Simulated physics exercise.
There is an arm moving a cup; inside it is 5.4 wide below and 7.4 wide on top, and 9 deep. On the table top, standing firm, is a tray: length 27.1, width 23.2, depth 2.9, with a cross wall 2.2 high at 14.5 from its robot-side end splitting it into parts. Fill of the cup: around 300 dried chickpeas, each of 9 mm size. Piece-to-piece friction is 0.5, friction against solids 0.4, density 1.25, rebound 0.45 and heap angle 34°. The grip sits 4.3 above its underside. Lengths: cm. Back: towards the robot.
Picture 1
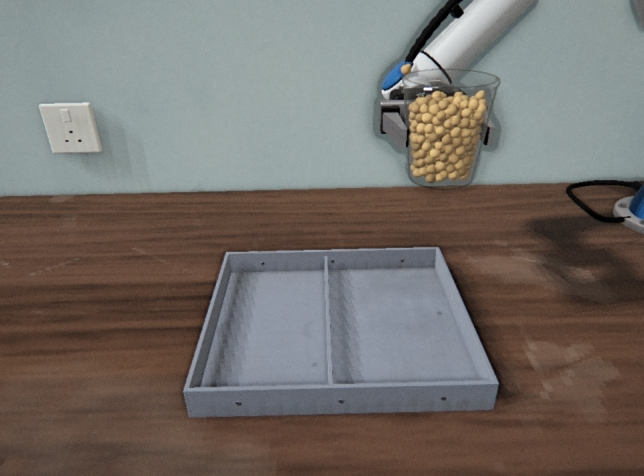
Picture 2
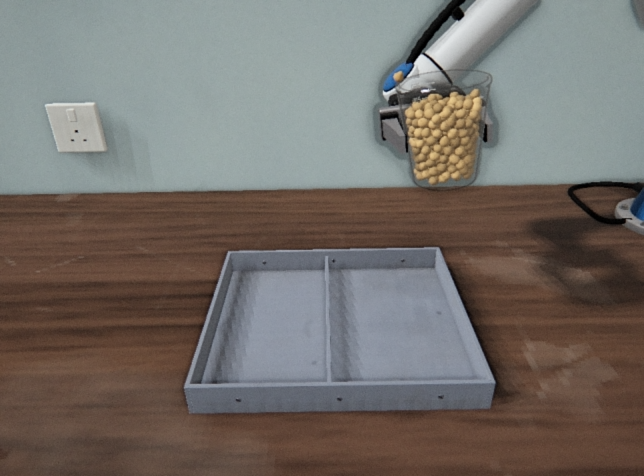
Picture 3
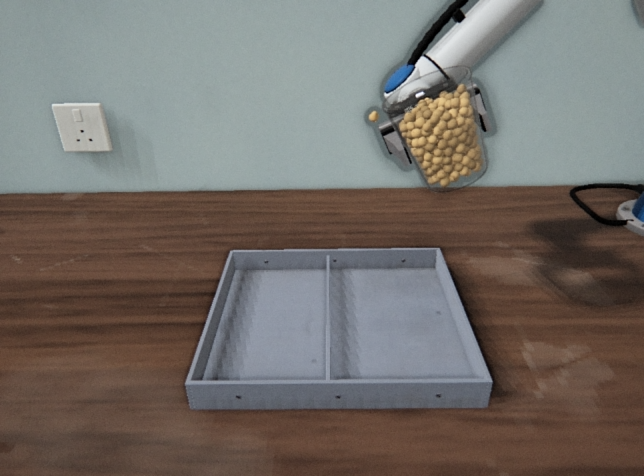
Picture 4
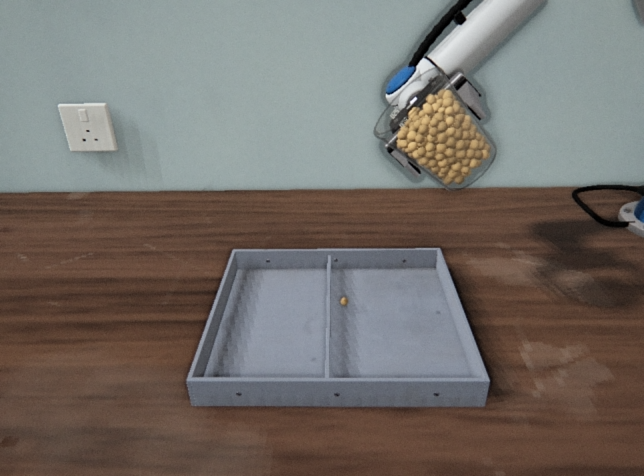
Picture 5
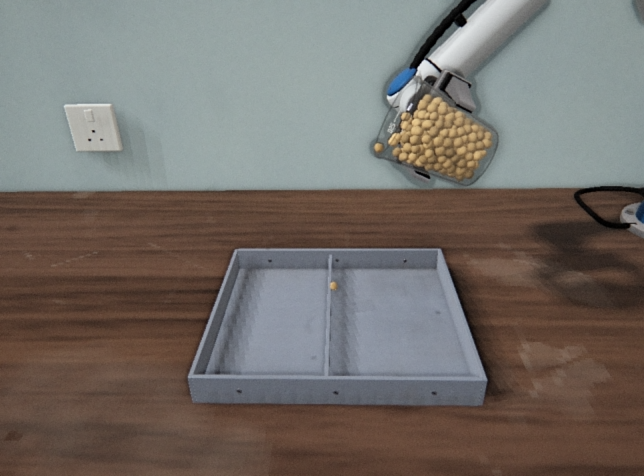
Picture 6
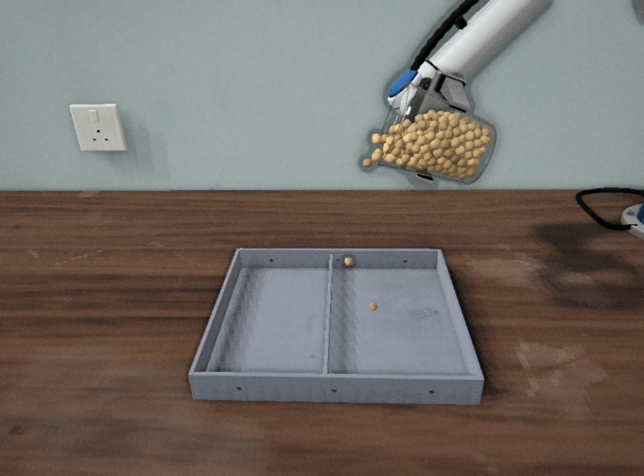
On a wooden table against a pale blue-green wall, a grey divided tray sits empty while a robot arm holds a clear cup of chickpeas above and behind it. The arm tilts the cup steeply leftward, and one chickpea drops into the tray's right section and rolls about. More chickpeas then leave the cup's lip.
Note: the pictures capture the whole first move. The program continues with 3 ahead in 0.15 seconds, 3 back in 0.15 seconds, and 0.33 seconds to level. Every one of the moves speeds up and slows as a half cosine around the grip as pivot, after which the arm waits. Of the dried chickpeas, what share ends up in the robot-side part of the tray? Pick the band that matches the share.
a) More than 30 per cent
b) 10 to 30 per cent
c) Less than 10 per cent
Option c: Less than 10 per cent.
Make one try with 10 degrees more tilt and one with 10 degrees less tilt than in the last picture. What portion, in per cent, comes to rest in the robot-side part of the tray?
Estimates: 15 % then 5 %.
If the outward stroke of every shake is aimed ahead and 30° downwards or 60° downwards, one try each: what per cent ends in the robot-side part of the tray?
Result: Approx. 5 % and 5 %, one try each.
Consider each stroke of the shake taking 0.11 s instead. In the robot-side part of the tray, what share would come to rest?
In that case around 15 per cent.
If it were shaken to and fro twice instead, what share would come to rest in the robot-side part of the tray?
Estimate for that case: 10 %.
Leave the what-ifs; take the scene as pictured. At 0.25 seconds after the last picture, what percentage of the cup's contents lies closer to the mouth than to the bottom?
Around 50 in a hundred.
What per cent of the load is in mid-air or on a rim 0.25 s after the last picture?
I'd put it near 4 per cent.
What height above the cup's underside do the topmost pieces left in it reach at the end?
Height at rest: About 8.0 centimetres.
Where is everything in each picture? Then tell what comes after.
The first picture shows cup middle at (445, 132), level; upper third of the load around (448, 112), from x 405 to 480, top at y 70; 301 in the cup.
The second picture shows cup middle at (443, 133), tilted 7° forward; upper third of the load around (448, 115), from x 400 to 475, top at y 75.
The third picture shows cup middle at (442, 135), tilted 24° forward; upper third of the load around (443, 117), from x 375 to 480, top at y 90; 300 in the cup, 1 in flight or on a rim.
The fourth picture shows cup middle at (440, 137), tilted 46° forward; upper third of the load around (440, 120), from x 345 to 485, top at y 95; 300 in the cup, 1 in the robot-side part.
The fifth picture shows cup middle at (439, 139), tilted 63° forward; upper third of the load around (439, 124), from x 335 to 485, top at y 100; 300 in the cup, 1 in the robot-side part.
The sixth picture shows cup middle at (438, 140), tilted 70° forward; upper third of the load around (443, 130), from x 350 to 485, top at y 115; 298 in the cup, 1 in the robot-side part, 2 in flight or on a rim.
Then, 0.25 s after the last picture, tilted 70° forward, highest piece 24 above the table; 283 in the cup, 3 in the far-side part, 2 in the robot-side part, 13 in flight or on a rim.
Then, 0.50 s after the last picture, tilted 22° forward, highest piece 27 above the table; 272 in the cup, 13 in the far-side part, 12 in the robot-side part, 4 in flight or on a rim.
Then, 0.83 s after the last picture, level, highest piece 26 above the table; 272 in the cup, 15 in the robot-side part, 14 in the far-side part.
Then, 1.88 s after the last picture, level, highest piece 26 above the table; 272 in the cup, 15 in the robot-side part, 14 in the far-side part.
Final count, 272 in the cup, 15 in the robot-side part, 14 in the far-side part. That is 5 % in the robot-side part of the tray.
